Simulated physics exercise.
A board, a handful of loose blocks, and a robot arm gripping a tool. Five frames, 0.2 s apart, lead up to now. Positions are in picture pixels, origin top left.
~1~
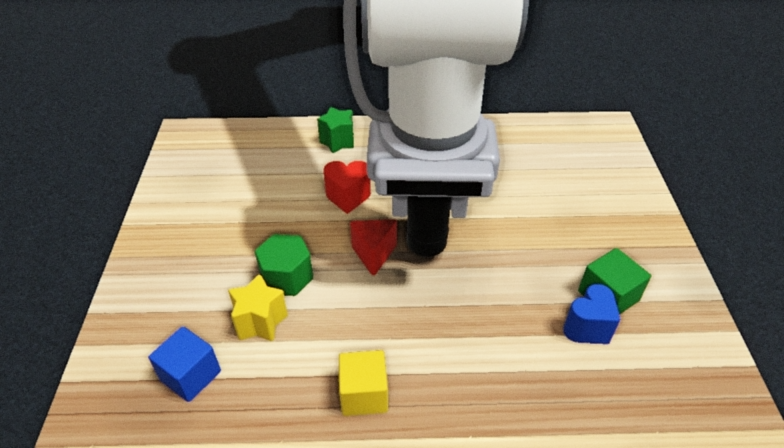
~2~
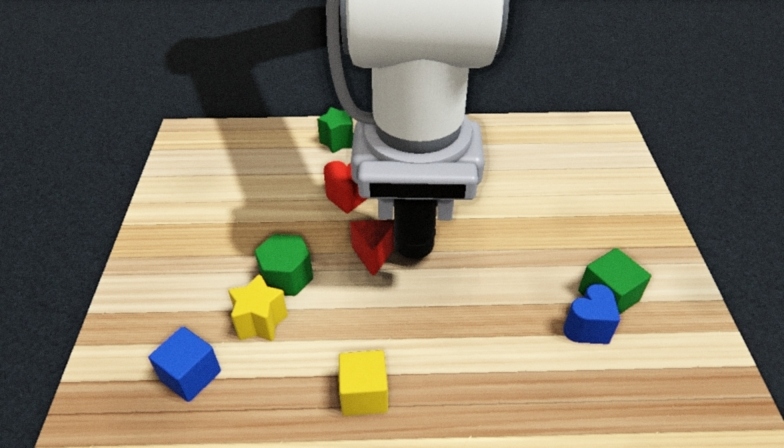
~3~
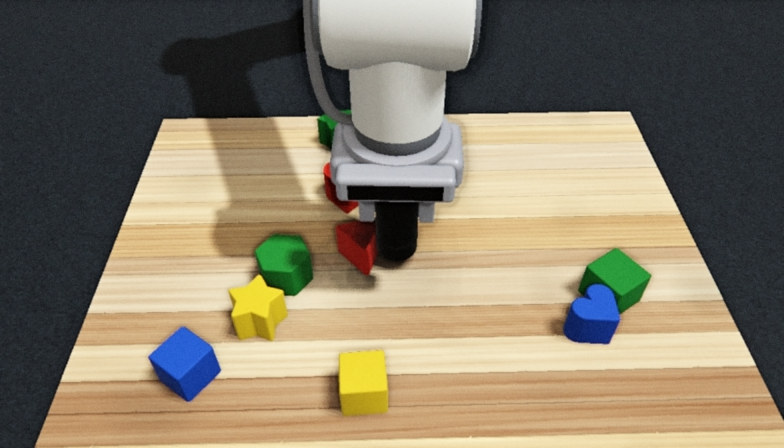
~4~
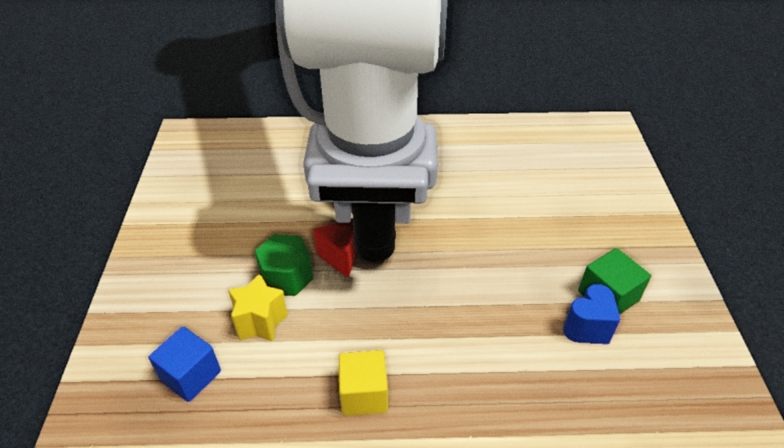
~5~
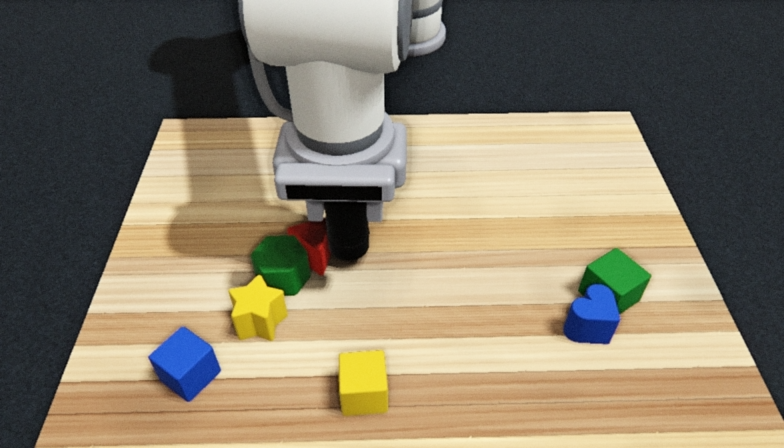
Robot arm with a black tool sliding a red three-sided block left across a wooden board, up against a green hexagonal block.
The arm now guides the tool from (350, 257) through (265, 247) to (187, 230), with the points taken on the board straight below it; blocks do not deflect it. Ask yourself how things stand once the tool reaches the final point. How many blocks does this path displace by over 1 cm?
The number is two.
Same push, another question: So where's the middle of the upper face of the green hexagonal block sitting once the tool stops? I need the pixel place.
I'd expect the centre of its top face to be at (244, 259).
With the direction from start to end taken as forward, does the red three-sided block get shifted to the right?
No, I don't think so.
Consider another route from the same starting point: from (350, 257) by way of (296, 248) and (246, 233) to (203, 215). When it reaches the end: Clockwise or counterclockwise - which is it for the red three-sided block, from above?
It turns counter-clockwise.
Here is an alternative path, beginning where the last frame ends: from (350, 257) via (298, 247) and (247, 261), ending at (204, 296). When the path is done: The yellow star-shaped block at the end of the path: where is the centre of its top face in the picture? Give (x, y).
The centre of its top face lies at (259, 316).
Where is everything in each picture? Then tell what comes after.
Lower end of the tool (427, 243), tops of blocks, yellow star-shaped block (254, 297), green hexagonal block (282, 252), red three-sided block (373, 230), red heart (346, 172), in the first picture.
Tool (414, 245), blocks as before, in the second picture.
Tool (397, 247), red three-sided block (361, 230), in the third picture.
Tool (375, 248), red three-sided block (339, 232), in the fourth picture.
Tool (349, 247), yellow star-shaped block (254, 297), green hexagonal block (278, 252), red three-sided block (313, 231), red heart hidden, in the fifth picture.
On the path given first. One third of the way, tool (290, 241); yellow star-shaped block (249, 301), turned 15° anticlockwise; green hexagonal block (245, 258), turned 50° anticlockwise; red three-sided block (249, 228), turned 35° anticlockwise.
Two thirds of the way, tool (234, 232); yellow star-shaped block (249, 301), turned 15° anticlockwise; green hexagonal block (244, 259), turned 50° anticlockwise; red three-sided block (195, 226), turned 40° anticlockwise.
At the end, tool (183, 220); yellow star-shaped block (249, 301), turned 15° anticlockwise; green hexagonal block (244, 259), turned 50° anticlockwise; red three-sided block (160, 229), turned 80° anticlockwise; red heart not moved.
